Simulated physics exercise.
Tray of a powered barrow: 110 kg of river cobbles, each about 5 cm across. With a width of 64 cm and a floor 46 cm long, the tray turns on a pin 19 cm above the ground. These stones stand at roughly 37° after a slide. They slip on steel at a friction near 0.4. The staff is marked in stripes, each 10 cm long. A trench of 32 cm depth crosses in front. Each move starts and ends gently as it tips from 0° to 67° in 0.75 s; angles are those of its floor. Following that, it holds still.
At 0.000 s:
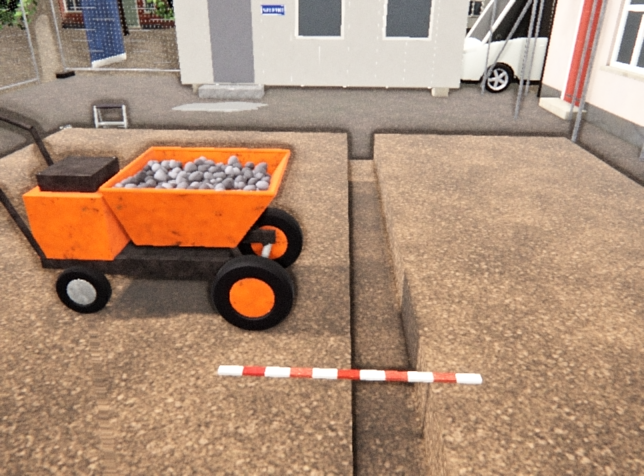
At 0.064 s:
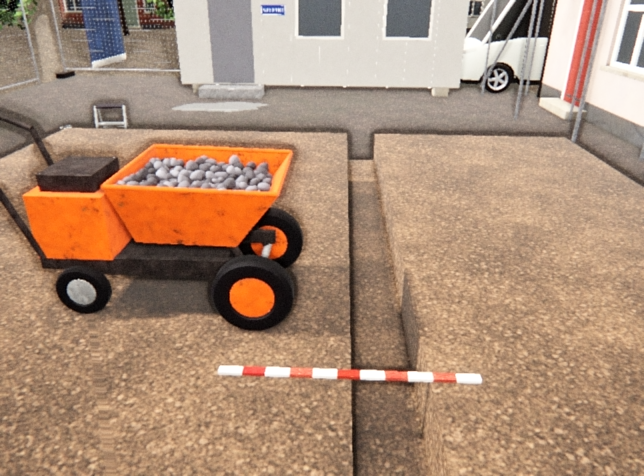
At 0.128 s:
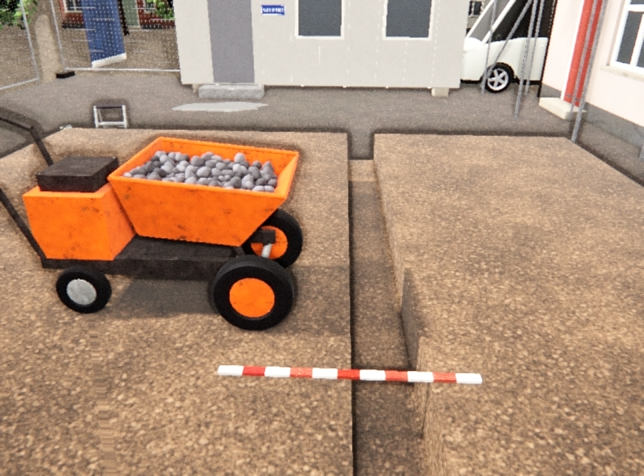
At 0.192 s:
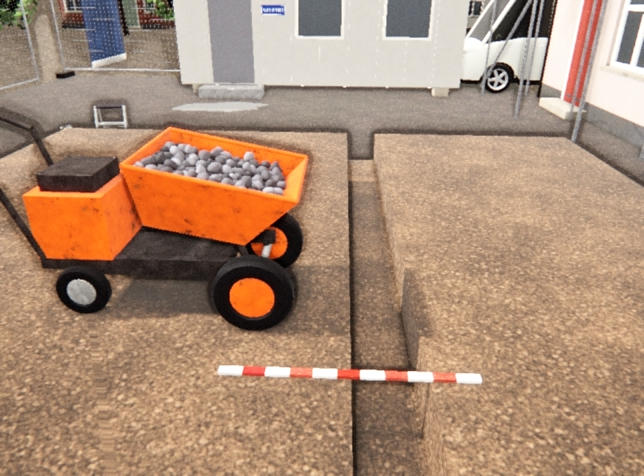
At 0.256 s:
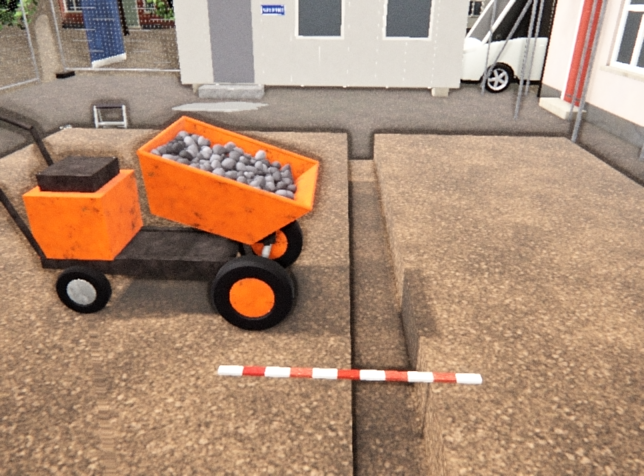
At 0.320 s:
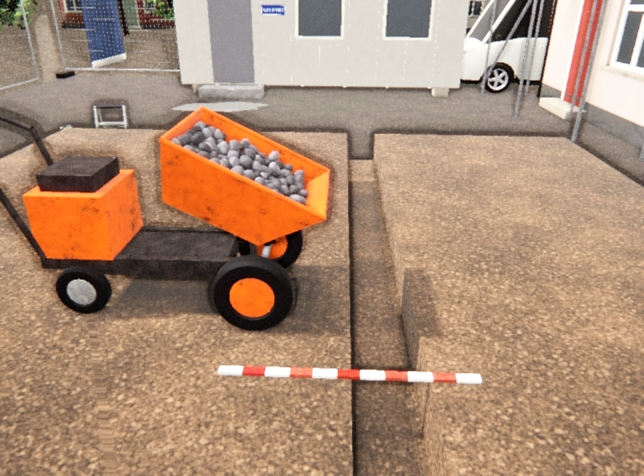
In a fenced yard beside a narrow trench, an orange powered barrow stood still while its tray of grey stones tilted gently, then more steeply, toward the right, its left end rising.
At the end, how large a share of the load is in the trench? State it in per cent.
A share of about 68 per cent.
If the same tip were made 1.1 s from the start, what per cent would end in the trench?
With that timing, about 80 per cent.
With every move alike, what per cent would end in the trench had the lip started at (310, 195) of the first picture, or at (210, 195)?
Near 45 and near 70 percent.
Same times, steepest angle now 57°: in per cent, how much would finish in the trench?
Then about 35 per cent.
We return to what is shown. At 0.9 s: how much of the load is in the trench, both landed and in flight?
By that point it's something like 20 in a hundred.
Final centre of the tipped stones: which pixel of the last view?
Somewhere near pixel (395, 333).
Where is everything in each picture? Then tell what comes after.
In the first frame, the tray is at 0°, its lip at (274, 194); the top of the load is at (194, 168).
In the second frame, the tray is at 1°, its lip at (277, 195); the top of the load is at (171, 168); the stones move at 0.3 m/s on average.
In the third frame, the tray is at 5°, its lip at (285, 197); the top of the load is at (167, 161); the stones move at 0.6 m/s on average.
In the fourth frame, lip at (297, 202), floor tilted 11°, highest stones at (176, 153); the stones move at 0.9 m/s on average.
In the fifth frame, the tray is at 18°, its lip at (311, 209); the top of the load is at (185, 142); the stones move at 1.0 m/s on average.
In the sixth frame, lip at (325, 219), floor tilted 26°, highest stones at (202, 132); the stones move at 1.1 m/s on average.
After 0.6 s the floor is at 56°; 100 % in the tray; the foremost stones are at (344, 234).
After 0.9 s the floor is at 67°; 77 % in the tray, 21 % in the trench, 3 % past the trench; the foremost stones are at (429, 305).
After 1.2 s the floor is at 67°; 35 % in the tray, 34 % in the trench, 31 % past the trench; the foremost stones are at (544, 310).
After 3.2 s the floor is at 67°; 0 % in the tray, 68 % in the trench, 32 % past the trench; the foremost stones are past the picture's edge.
